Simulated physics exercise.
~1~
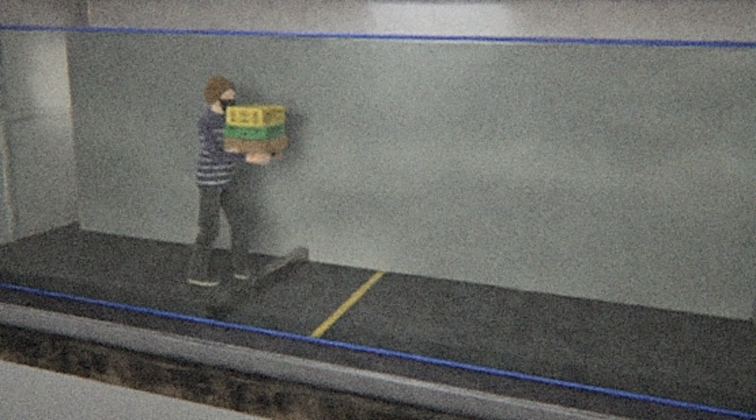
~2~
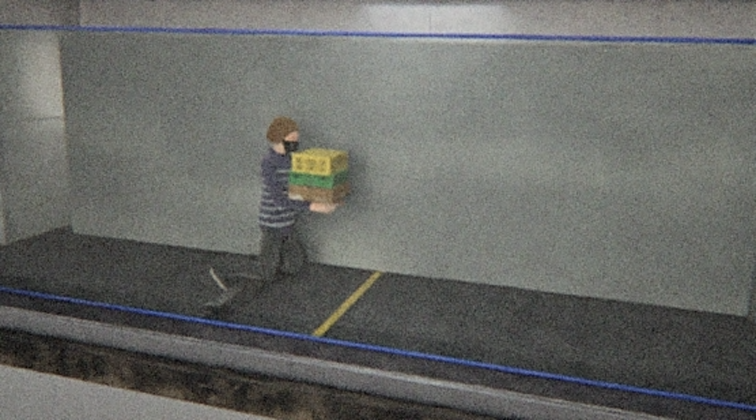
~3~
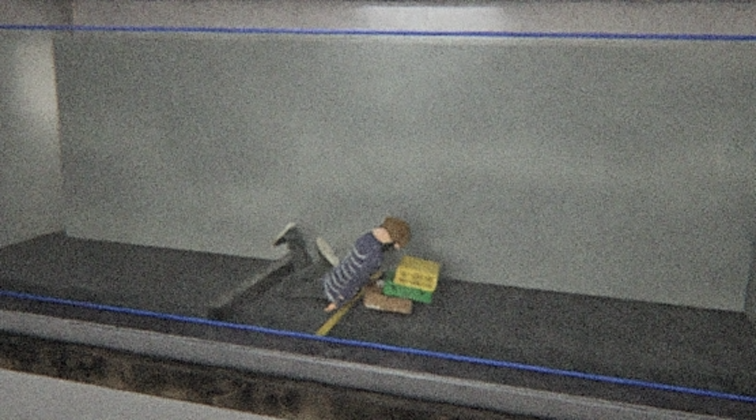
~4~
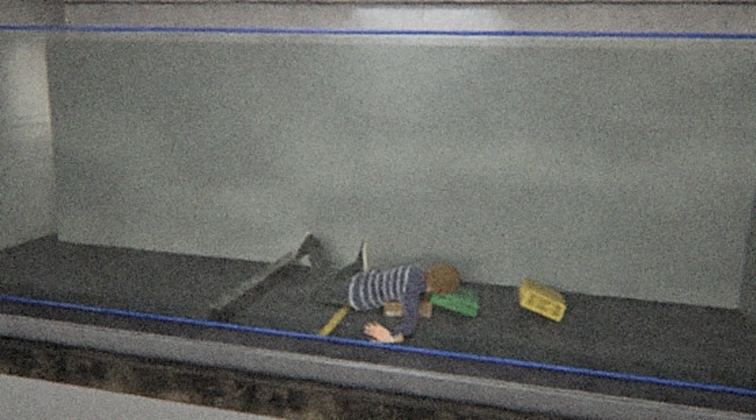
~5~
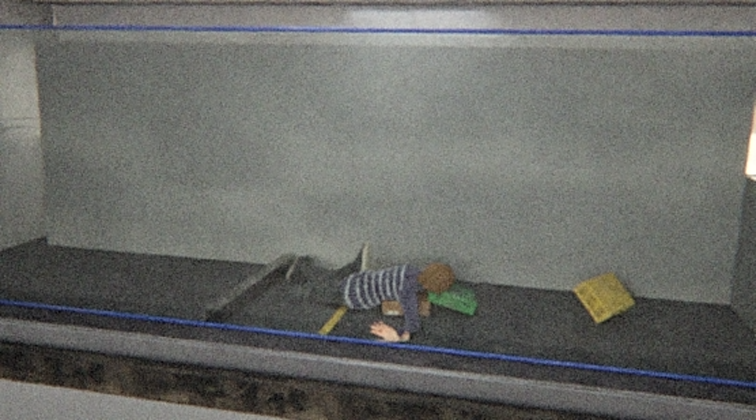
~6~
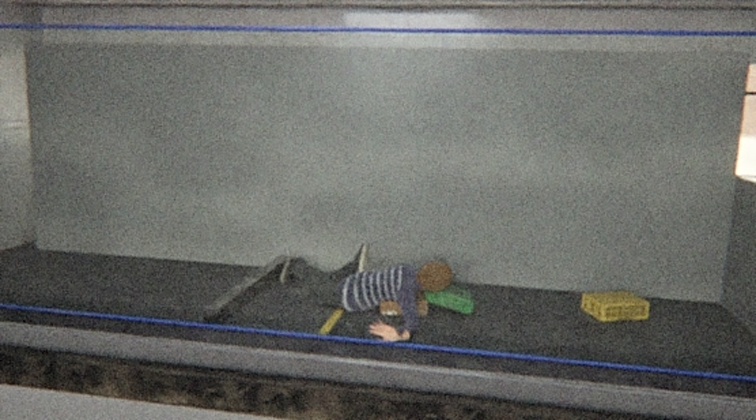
A long grey compartment with a dark floor is seen from outside through its open side, between two blue lines, the view drifting slightly. At the left, a masked person in a striped top holds a stack of yellow, green and brown boxes, left of a yellow floor line. The person sinks and pitches forward to the right over a low dark rail, and the stack drops beyond the line. The yellow crate separates and tumbles farther right. The person ends face down across the line, brown and green boxes near the head, the yellow crate resting far right.
